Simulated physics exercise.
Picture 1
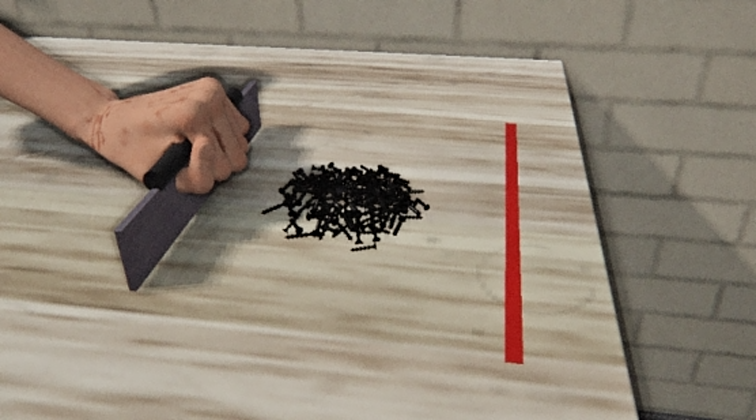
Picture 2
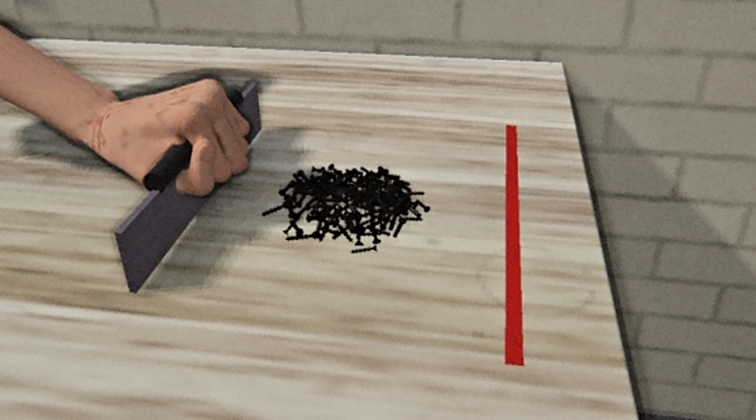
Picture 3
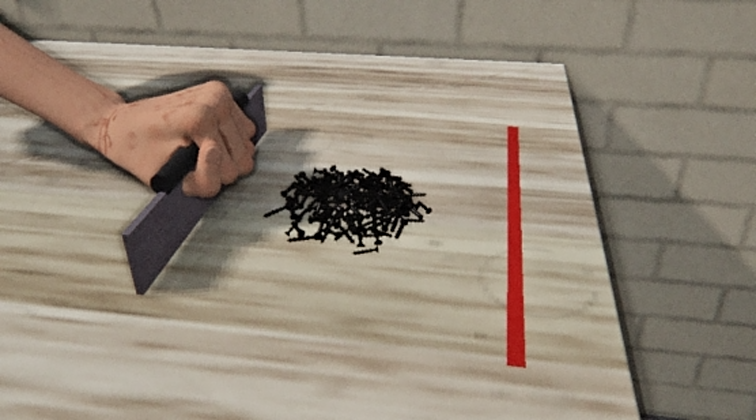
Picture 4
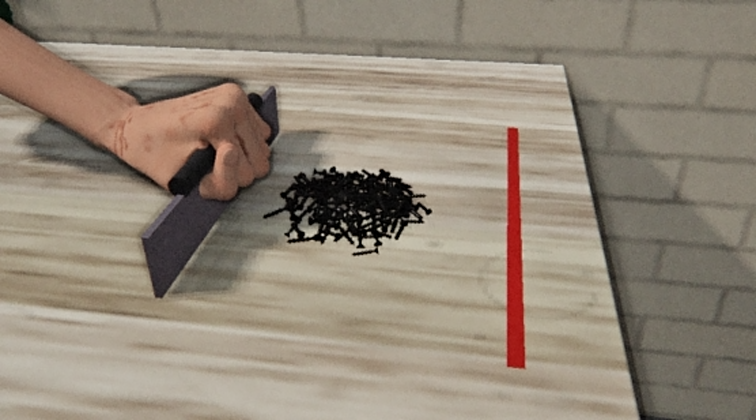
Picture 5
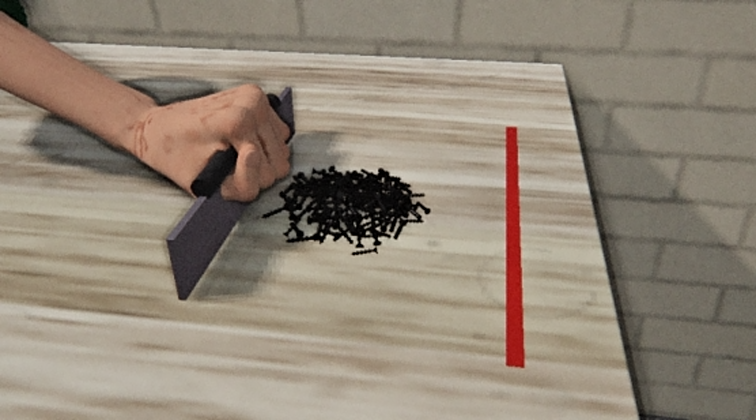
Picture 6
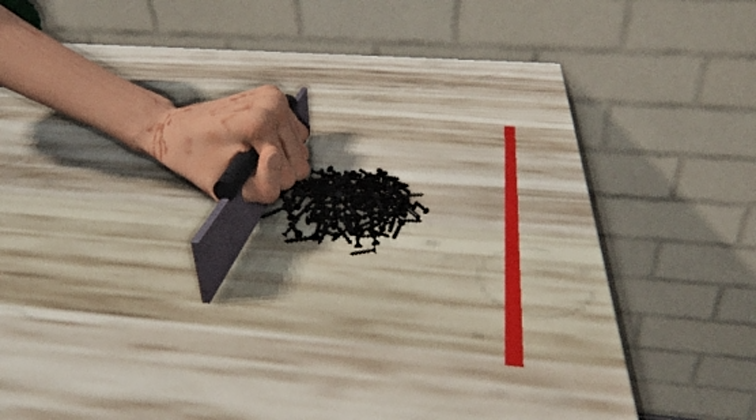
A hand grips the black handle of a flat, purplish-grey scraper at the left of a pale, streaked wood-look table, seen from above at an angle against a grey block wall. A heap of small black screws lies near the middle, with a strip of red tape to its right, near the table's edge. The scraper stays still at first, then the hand slides it steadily right, closer to the unmoving heap.
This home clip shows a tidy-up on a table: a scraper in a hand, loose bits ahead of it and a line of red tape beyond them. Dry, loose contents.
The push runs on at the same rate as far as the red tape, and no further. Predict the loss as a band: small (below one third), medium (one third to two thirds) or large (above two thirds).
Small.
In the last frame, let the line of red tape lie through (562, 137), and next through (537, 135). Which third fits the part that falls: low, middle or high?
First try: More than two thirds; second try: The middle third.
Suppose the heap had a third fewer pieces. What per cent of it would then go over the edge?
That works out to something like 0 percent.
Shortly afterwards, scraper still moving, near (395, 156); heap all on the table, its front near (482, 218).
Next, scraper stopped at the red tape; heap only a few over the edge.
Some moments later, scraper stopped at the red tape; heap a little over the edge.
In the end, scraper stopped at the red tape; heap a little over the edge.
